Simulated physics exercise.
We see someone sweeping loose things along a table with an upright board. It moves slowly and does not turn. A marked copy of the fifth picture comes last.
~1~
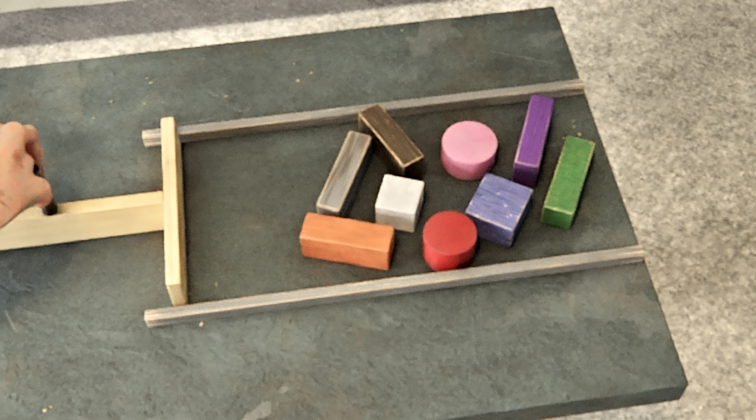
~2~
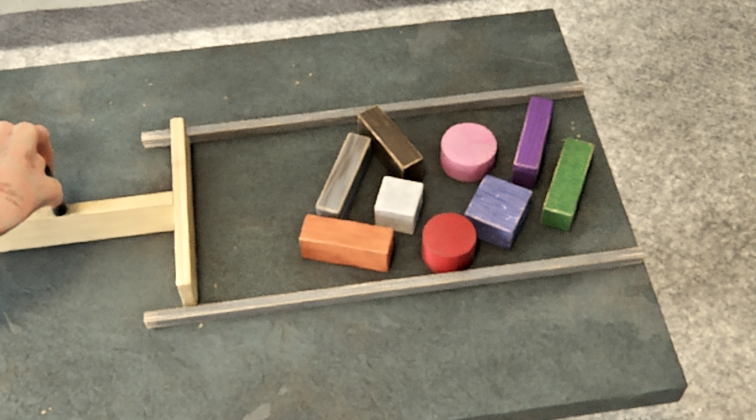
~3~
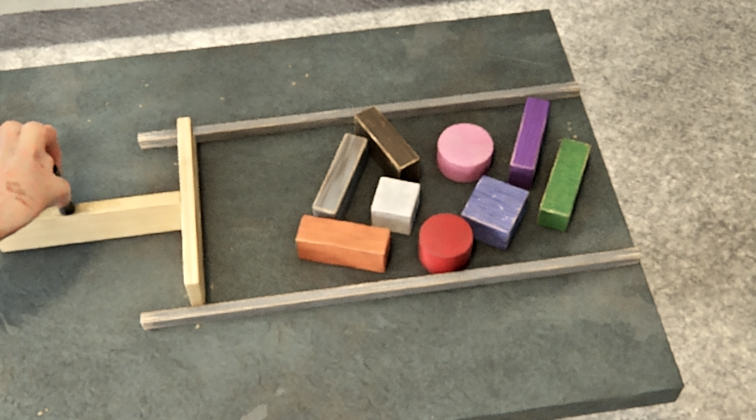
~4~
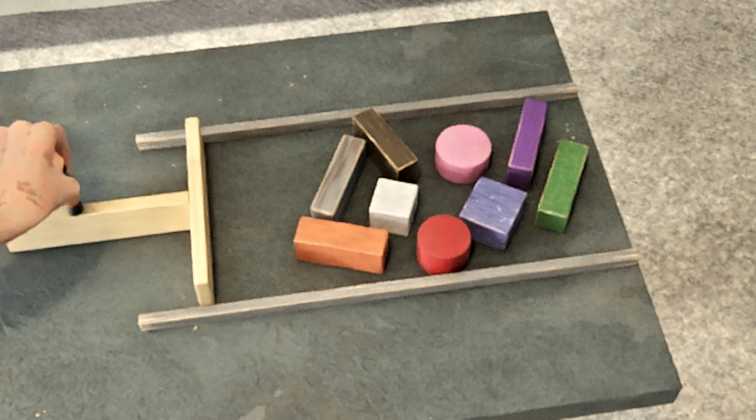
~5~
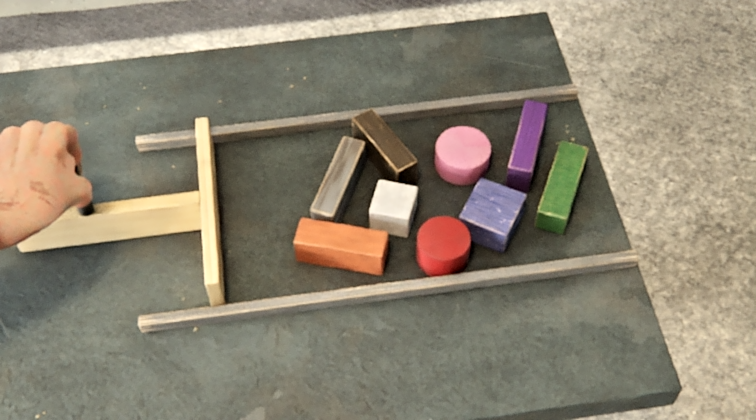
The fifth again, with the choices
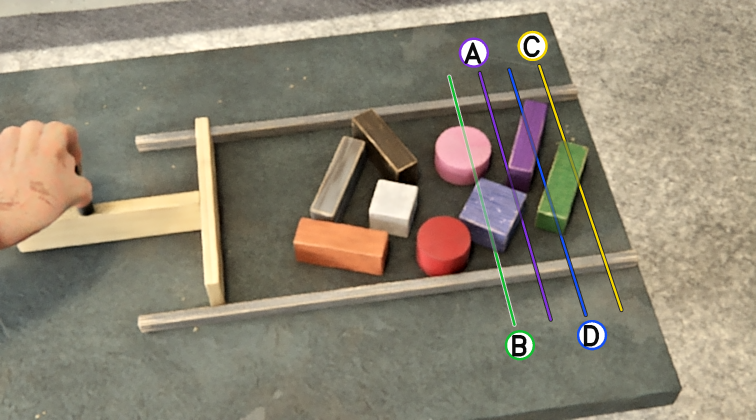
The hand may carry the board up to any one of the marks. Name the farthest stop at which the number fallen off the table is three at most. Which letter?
The farthest such stop is A.
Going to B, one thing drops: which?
The green bar.
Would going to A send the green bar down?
Yes.
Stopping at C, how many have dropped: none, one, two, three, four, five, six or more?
In all, six or more.
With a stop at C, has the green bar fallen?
Yes.
On the marked copy, A at (512, 185); B at (479, 190); C at (577, 177); D at (544, 181).
Following A. Soon after the start, board (318, 182); red tin (452, 248); orange bar (381, 242).
Later, board (429, 168); green bar (587, 186); purple stick (537, 133).
In the end, board (511, 158); green bar over the edge; purple stick over the edge; three fallen.
As for the rest, B is within the limit but short; C drops seven; D drops four.
